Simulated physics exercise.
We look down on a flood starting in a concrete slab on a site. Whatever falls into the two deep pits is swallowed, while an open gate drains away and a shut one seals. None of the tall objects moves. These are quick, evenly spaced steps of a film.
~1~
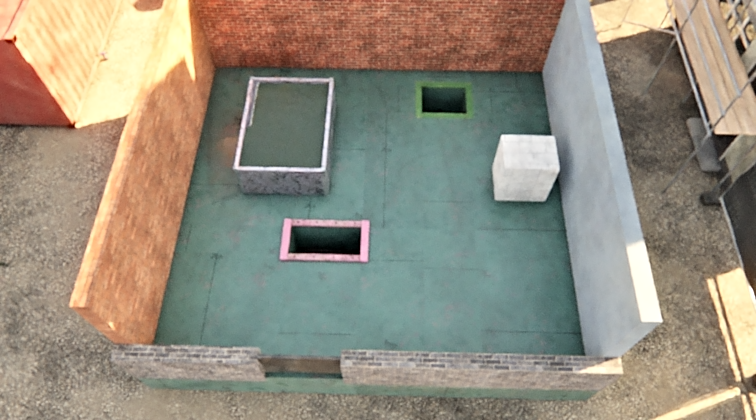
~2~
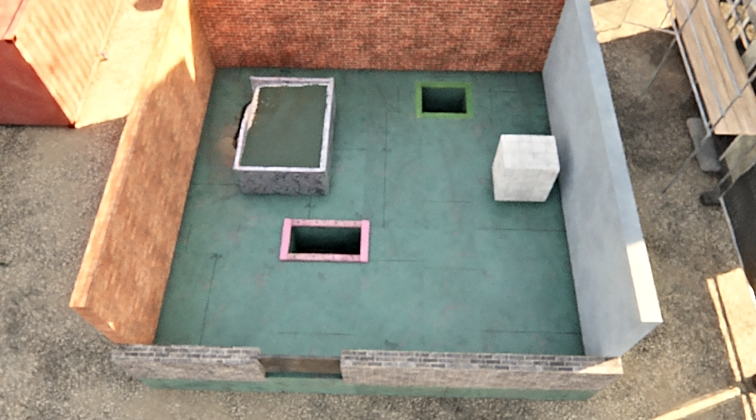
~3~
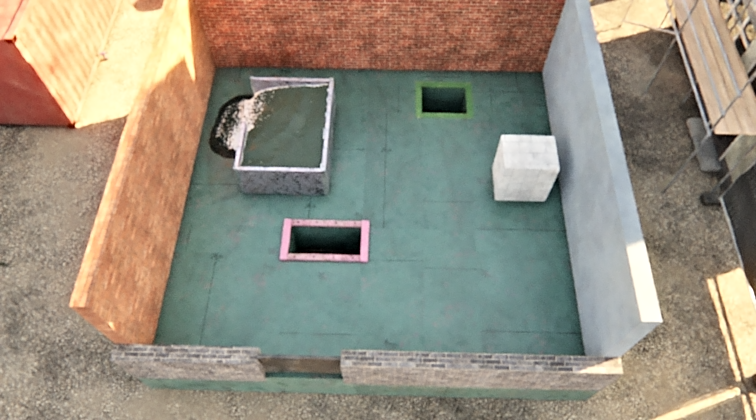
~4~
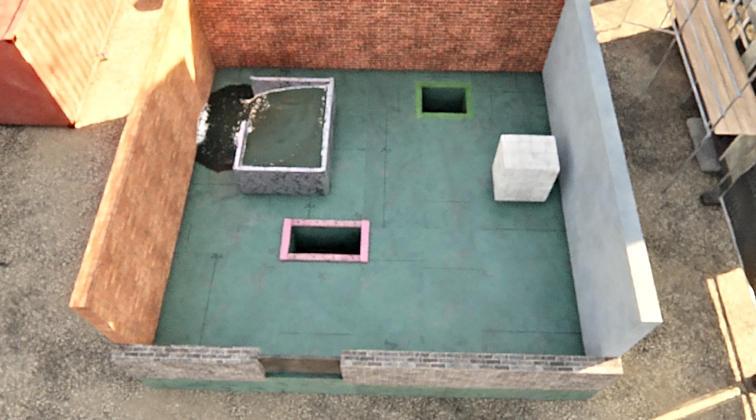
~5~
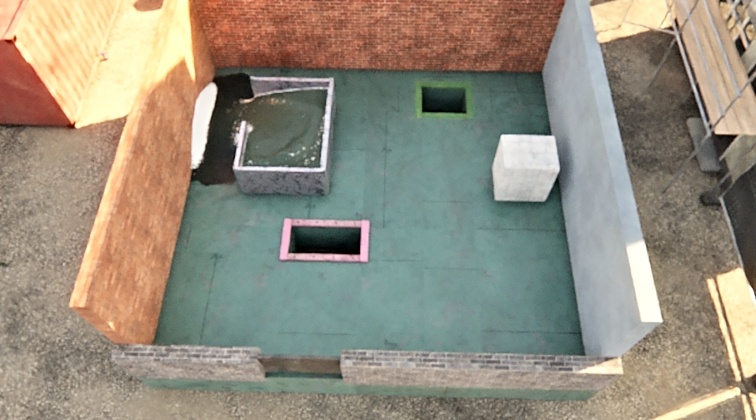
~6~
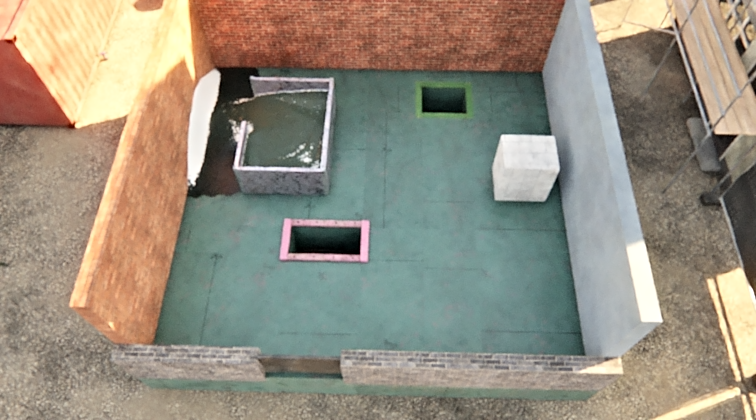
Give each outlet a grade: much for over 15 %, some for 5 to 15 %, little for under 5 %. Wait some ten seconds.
Grades: Gate - little, pink pit - little, green pit - much.
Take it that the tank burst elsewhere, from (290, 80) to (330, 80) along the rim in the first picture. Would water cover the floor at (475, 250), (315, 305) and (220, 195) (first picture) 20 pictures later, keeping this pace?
In the order asked: Out of reach, out of reach, sodden.
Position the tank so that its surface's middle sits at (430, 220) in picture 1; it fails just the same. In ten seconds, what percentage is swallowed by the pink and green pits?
Ten seconds on: Pink pit 15 percent, green pit 8 percent.
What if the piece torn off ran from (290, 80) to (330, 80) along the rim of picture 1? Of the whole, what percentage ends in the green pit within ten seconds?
The green pit gets 25 per cent.
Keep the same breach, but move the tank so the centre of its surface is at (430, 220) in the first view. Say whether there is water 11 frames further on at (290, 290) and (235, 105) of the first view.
Result, points in order: Unwetted; inundated.
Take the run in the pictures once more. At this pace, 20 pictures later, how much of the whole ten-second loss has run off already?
Somewhere around 25 per cent, I'd say.
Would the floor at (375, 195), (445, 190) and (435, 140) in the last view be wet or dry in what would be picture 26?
As listed: Dry, free of water, under water.
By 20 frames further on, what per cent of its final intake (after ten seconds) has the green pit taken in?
My estimate is close to 25 per cent.
A moment on, water covers 15 % of the floor; the gate 0 %, the pink pit 0 %, the green pit 0 %.
Next, water covers 30 % of the floor; the gate 0 %, the pink pit 0 %, the green pit 0 %.
Then, water covers 45 % of the floor; the gate 0 %, the pink pit 0 %, the green pit 5 %.
Later, water covers 75 % of the floor; the gate 0 %, the pink pit 0 %, the green pit 12 %.
In the end, water covers 95 % of the floor; the gate 0 %, the pink pit 0 %, the green pit 20 %.
